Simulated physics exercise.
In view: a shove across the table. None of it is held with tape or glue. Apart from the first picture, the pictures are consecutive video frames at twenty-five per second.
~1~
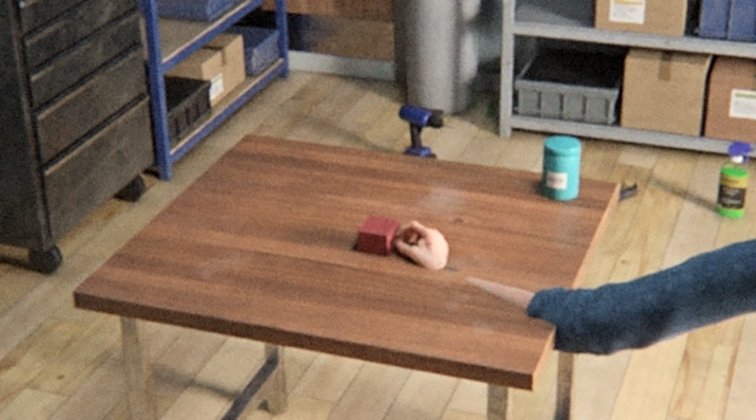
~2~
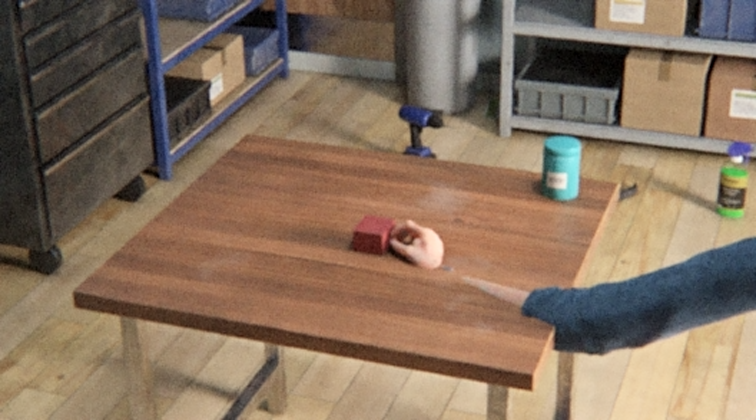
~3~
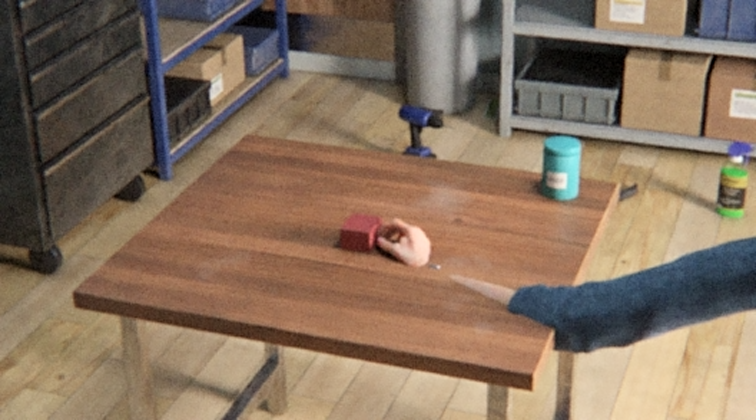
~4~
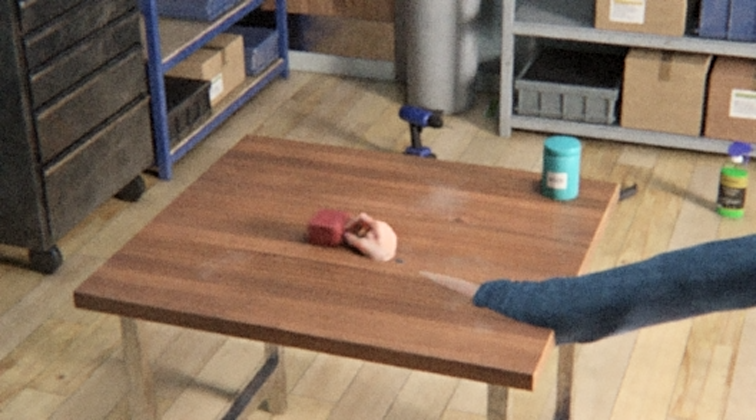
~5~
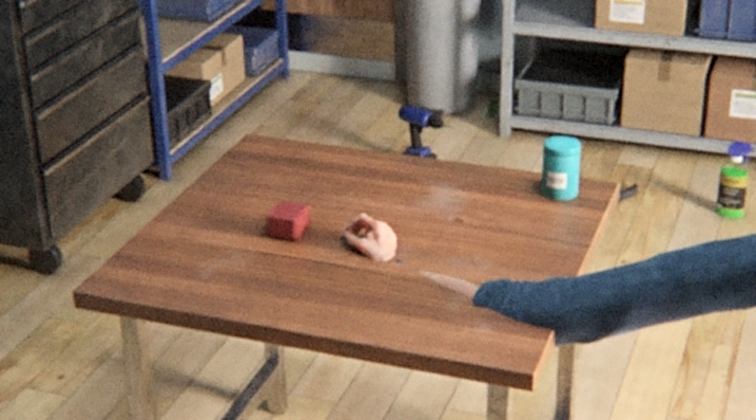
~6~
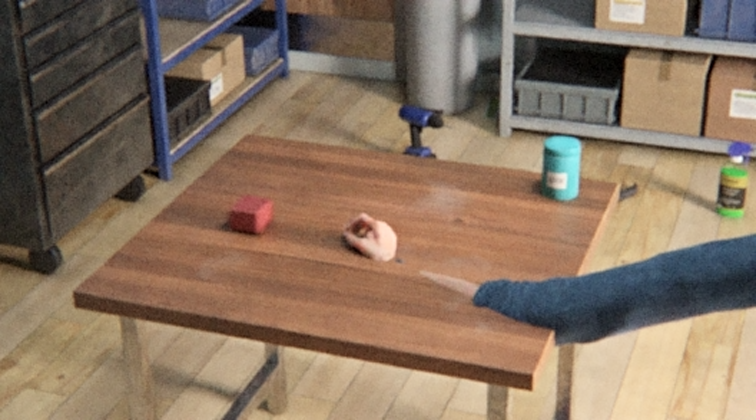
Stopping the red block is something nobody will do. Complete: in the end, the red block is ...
... off the table.
Then, 0.20 s on from there, red block now off the table.
Then, 0.50 s on from there, things are still on the move.
In the end, off the table, red block.
